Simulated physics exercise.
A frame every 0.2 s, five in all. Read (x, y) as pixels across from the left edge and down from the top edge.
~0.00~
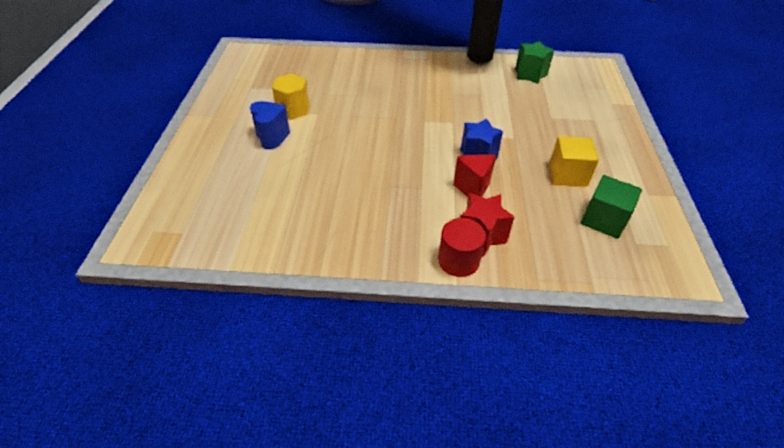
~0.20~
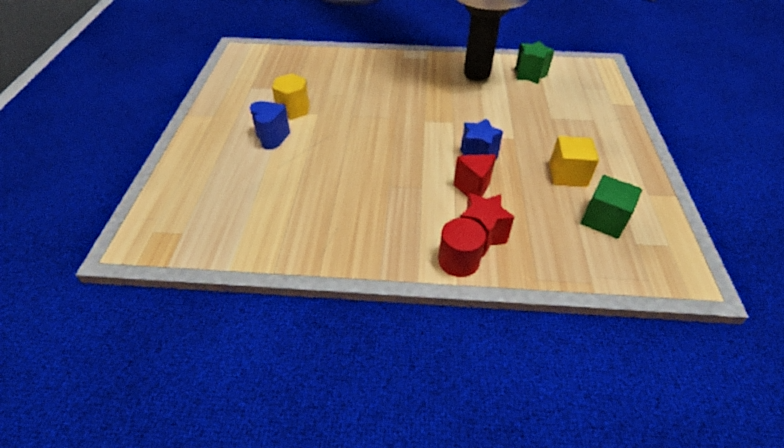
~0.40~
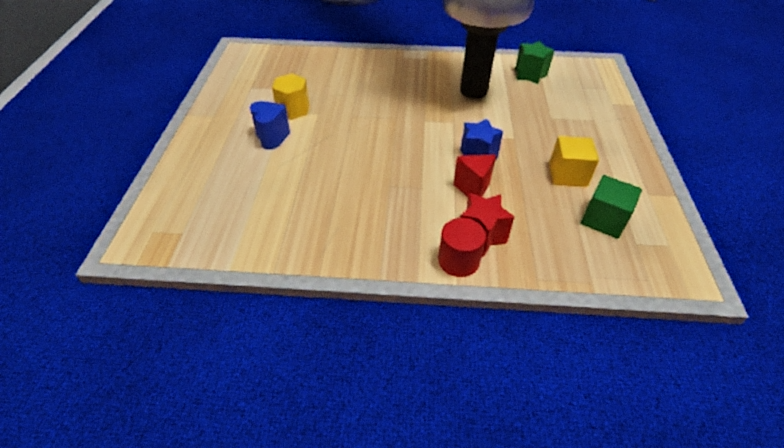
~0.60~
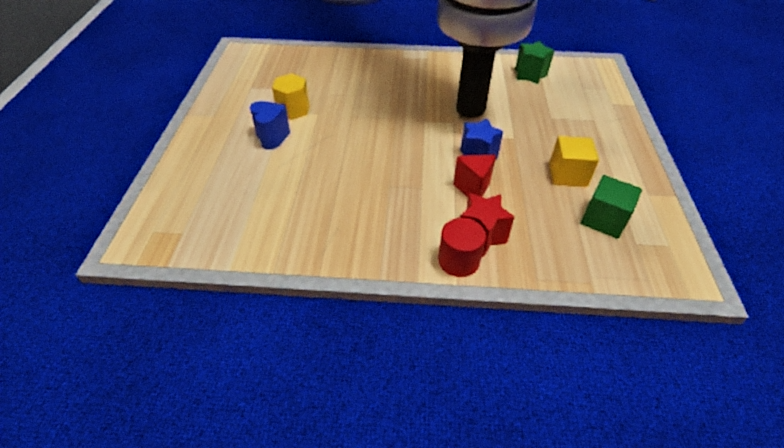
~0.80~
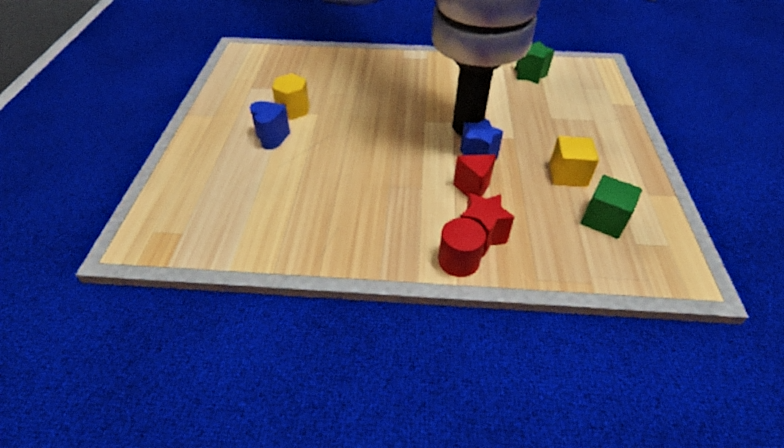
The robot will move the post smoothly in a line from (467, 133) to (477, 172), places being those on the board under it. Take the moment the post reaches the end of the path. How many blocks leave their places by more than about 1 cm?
I'd say two blocks get shifted by more than about 1 cm.
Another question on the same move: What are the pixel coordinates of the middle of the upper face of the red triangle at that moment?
I expect it at (484, 185).
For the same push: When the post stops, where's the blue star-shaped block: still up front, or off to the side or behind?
The post still has the blue star-shaped block in front of it when the path ends.
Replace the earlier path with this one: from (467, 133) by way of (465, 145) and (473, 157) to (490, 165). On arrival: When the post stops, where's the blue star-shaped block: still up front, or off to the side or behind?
At that point it is up front.
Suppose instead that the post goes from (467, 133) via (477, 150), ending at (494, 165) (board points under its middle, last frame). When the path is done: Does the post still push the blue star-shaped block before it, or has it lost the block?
At that point it is up front.
On the path given first. Halfway along, post (473, 147); blue star-shaped block (490, 144).
At the end, post (478, 167); red circle (463, 237); red triangle (484, 185), turned 25° clockwise; blue star-shaped block (499, 165); red star-shaped block (486, 213).
